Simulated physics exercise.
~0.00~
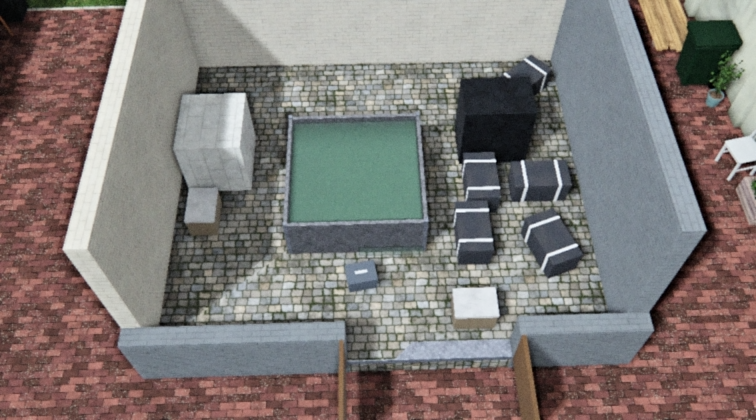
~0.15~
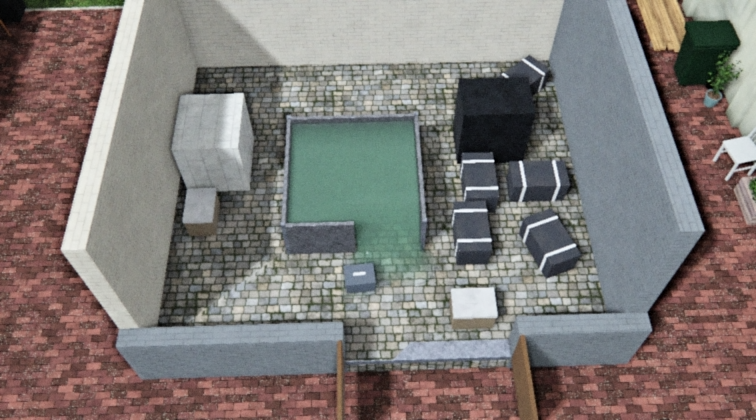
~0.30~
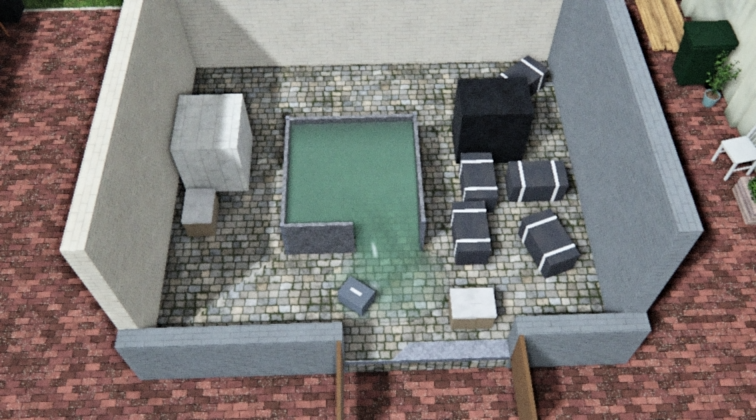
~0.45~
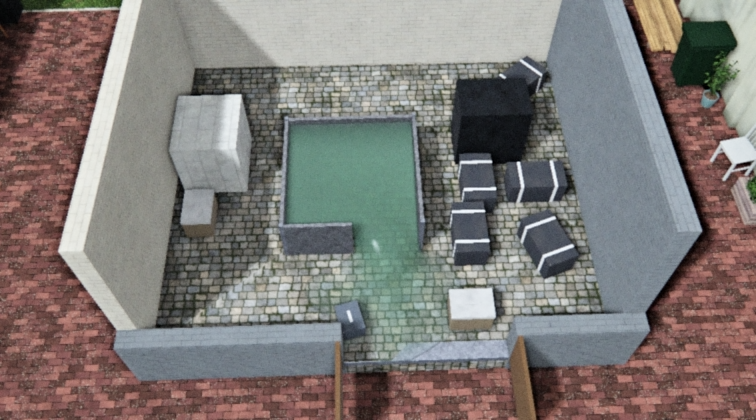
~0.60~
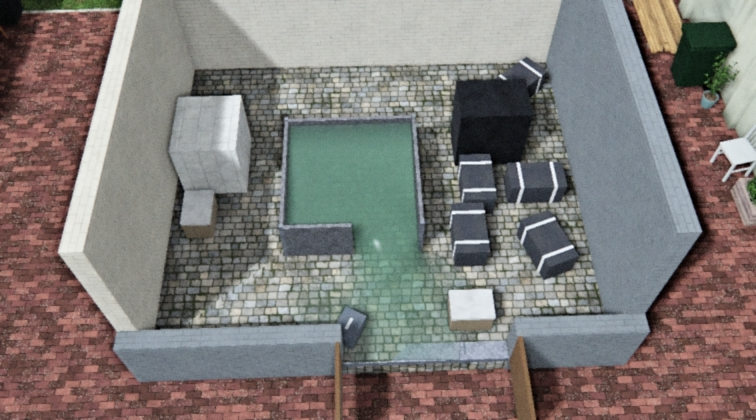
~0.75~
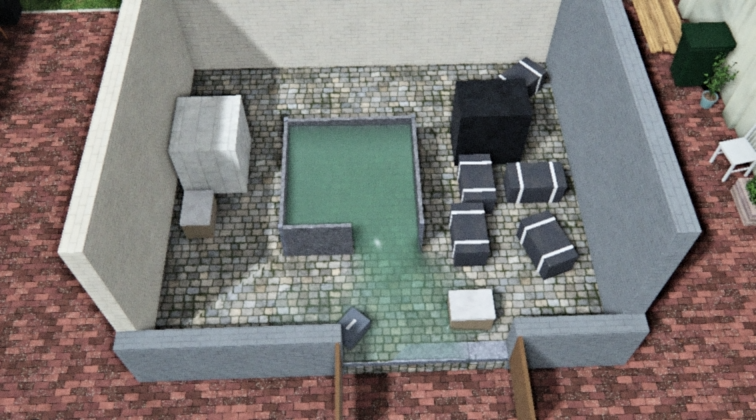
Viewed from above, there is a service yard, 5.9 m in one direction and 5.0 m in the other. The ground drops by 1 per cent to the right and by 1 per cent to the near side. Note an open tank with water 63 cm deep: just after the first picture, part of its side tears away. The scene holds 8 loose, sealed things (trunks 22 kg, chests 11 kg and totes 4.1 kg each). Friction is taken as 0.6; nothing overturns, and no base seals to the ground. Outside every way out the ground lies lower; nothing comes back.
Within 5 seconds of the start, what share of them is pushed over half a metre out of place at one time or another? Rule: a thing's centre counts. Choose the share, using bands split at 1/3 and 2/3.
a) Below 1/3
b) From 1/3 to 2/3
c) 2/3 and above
Below 1/3.
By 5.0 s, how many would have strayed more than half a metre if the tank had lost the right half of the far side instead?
Then it comes to 3.
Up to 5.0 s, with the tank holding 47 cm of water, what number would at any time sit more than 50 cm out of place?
Then the count would be 2.
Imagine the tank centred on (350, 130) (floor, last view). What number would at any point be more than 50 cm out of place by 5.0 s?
That would give 4.
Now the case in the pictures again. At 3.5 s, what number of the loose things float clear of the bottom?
By my count, 0.
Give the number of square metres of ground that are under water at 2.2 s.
Roughly 10.0 m2 of it is wet.
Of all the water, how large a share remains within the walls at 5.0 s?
44 % or so.
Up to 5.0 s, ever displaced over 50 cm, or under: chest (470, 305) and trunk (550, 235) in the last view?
Result, in order: Above the line; below the line.
After 1.1 s 1 of 8 are over 50 cm from their spots; 1 afloat.
After 2.2 s 2 of 8 are over 50 cm from their spots; 0 afloat.
After 3.5 s 2 of 8 are over 50 cm from their spots; 0 afloat.
After 5.0 s 2 of 8 are over 50 cm from their spots, and 2 have been at some point; 0 afloat.
